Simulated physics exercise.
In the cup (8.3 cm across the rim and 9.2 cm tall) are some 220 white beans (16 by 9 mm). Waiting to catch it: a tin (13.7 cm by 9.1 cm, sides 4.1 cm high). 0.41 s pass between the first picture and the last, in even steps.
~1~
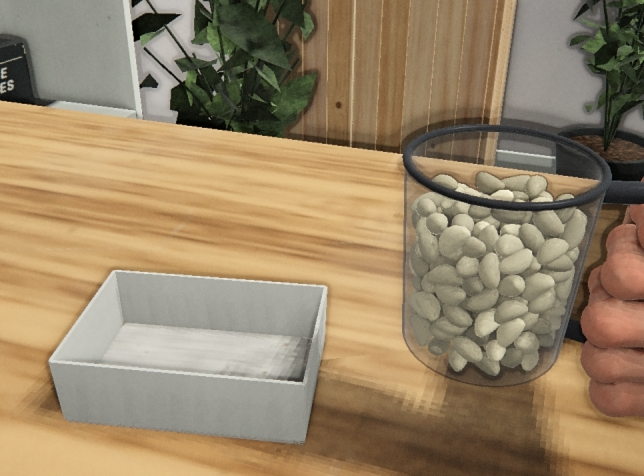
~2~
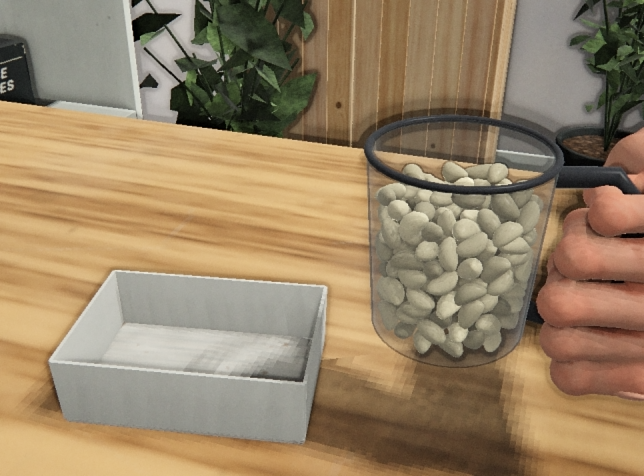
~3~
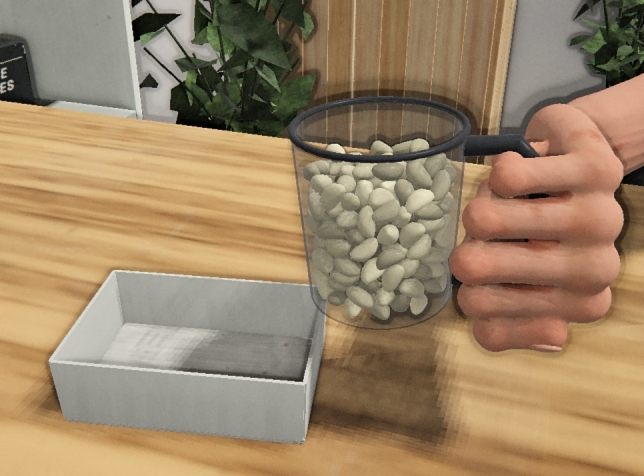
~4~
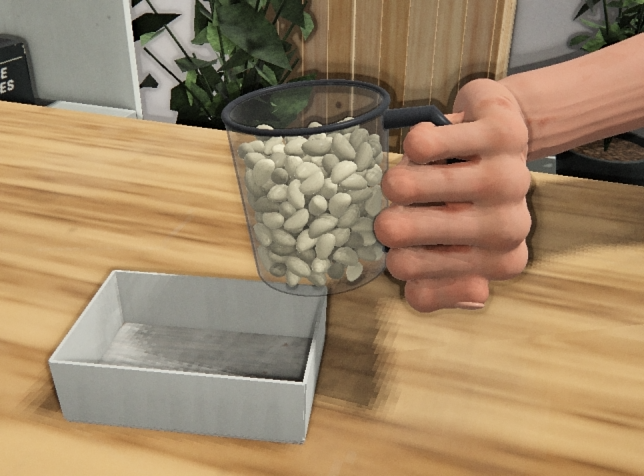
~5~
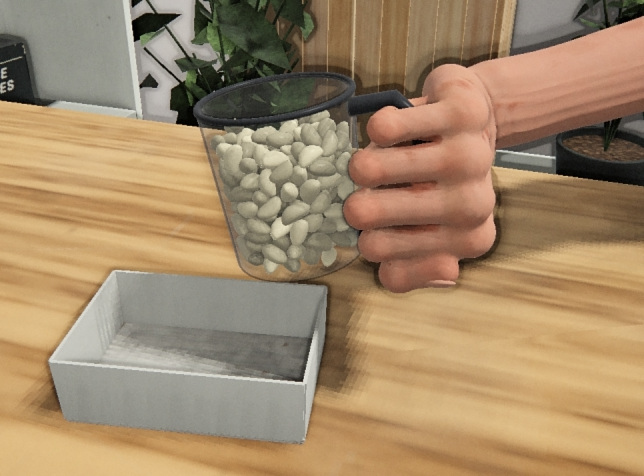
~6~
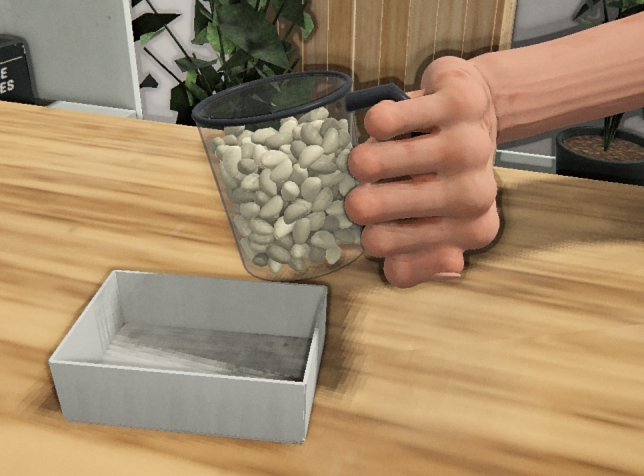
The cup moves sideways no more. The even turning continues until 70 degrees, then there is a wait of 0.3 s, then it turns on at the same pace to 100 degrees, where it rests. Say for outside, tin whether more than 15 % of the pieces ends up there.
Outside everything: More; tin: More.
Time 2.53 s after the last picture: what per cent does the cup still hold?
Near 100 in a hundred.
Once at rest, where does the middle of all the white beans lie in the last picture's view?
Close to pixel (213, 325) of the final picture.
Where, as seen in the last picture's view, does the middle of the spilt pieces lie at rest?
I'd say close to (204, 285).
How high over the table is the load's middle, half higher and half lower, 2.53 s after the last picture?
Around 14 cm.
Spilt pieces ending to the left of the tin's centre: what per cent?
I reckon close to 80 per cent of the spill.
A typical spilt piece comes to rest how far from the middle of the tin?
Distance from centre: About 10 cm.
Then, 0.97 s after the last picture, tilt 45 degrees; cup 100 %; middle of all pieces near (310, 178).
Then, 1.78 s after the last picture, tilt 70 degrees; cup 100 %; middle of all pieces near (313, 167).
Then, 2.53 s after the last picture, tilt 83 degrees; cup 100 %; middle of all pieces near (314, 160).
Then, 3.24 s after the last picture, tilt 100 degrees; tin 20 %, outside 20 %, cup 55 %, in the air 5 %; middle of all pieces near (252, 234).
In the end, tin 40 %, outside 40 %, cup 20 %.
